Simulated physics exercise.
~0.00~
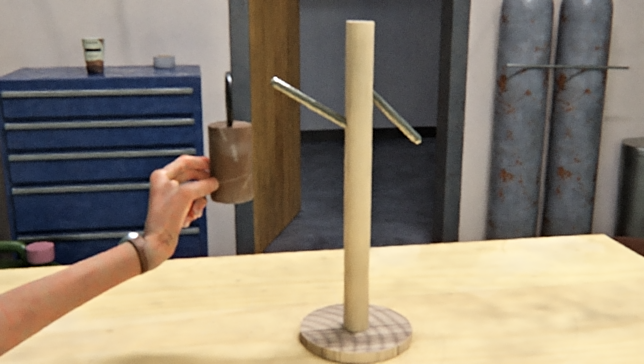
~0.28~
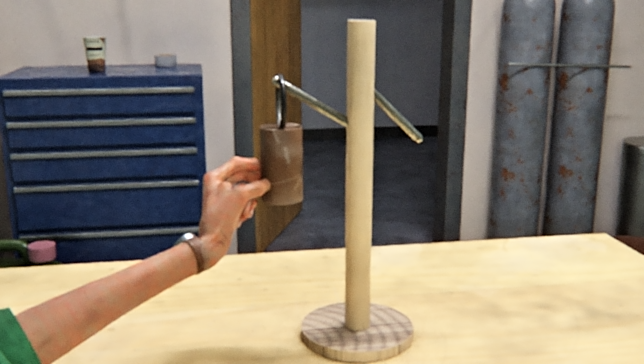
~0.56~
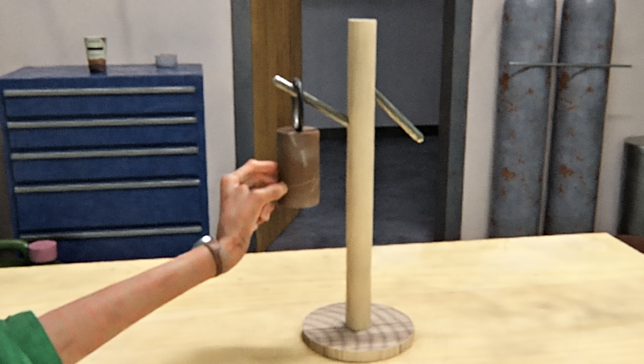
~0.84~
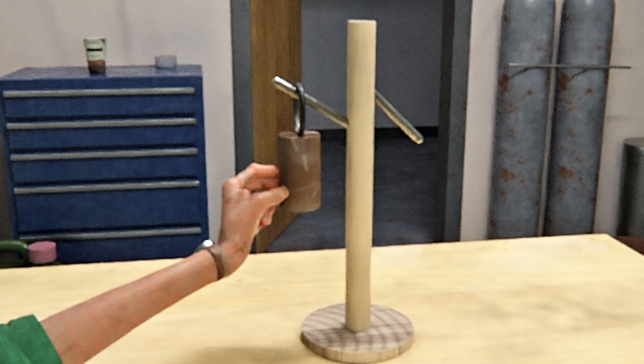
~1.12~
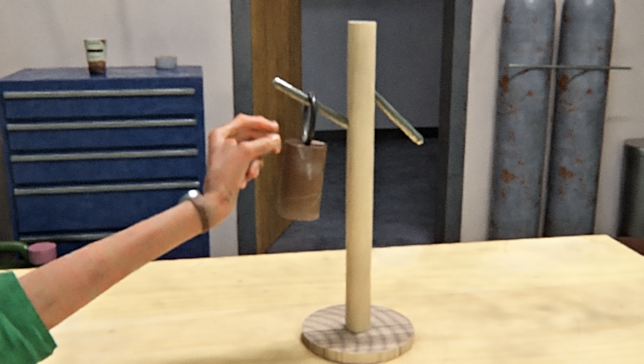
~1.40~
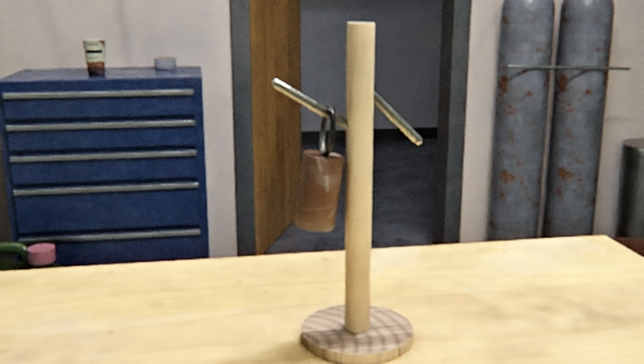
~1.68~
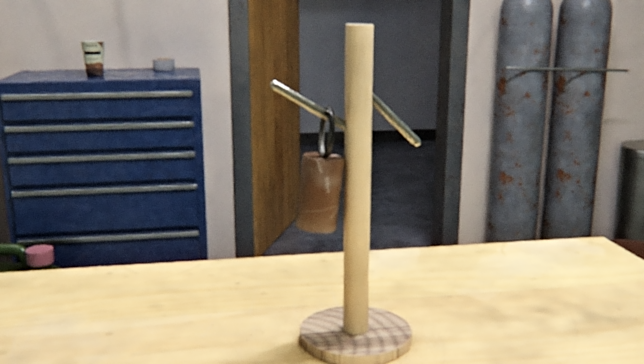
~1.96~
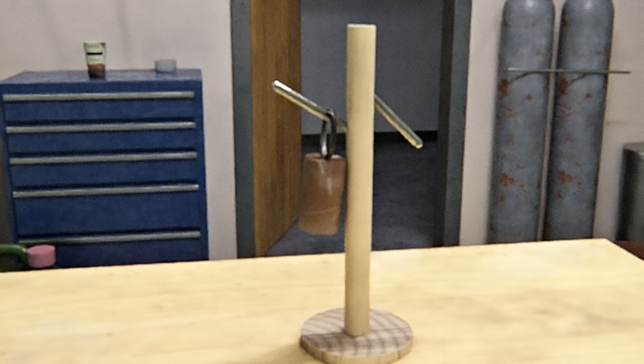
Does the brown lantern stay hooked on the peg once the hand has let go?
Yes, the brown lantern stays hooked and is still hanging from the left peg, close to the post, at the end.
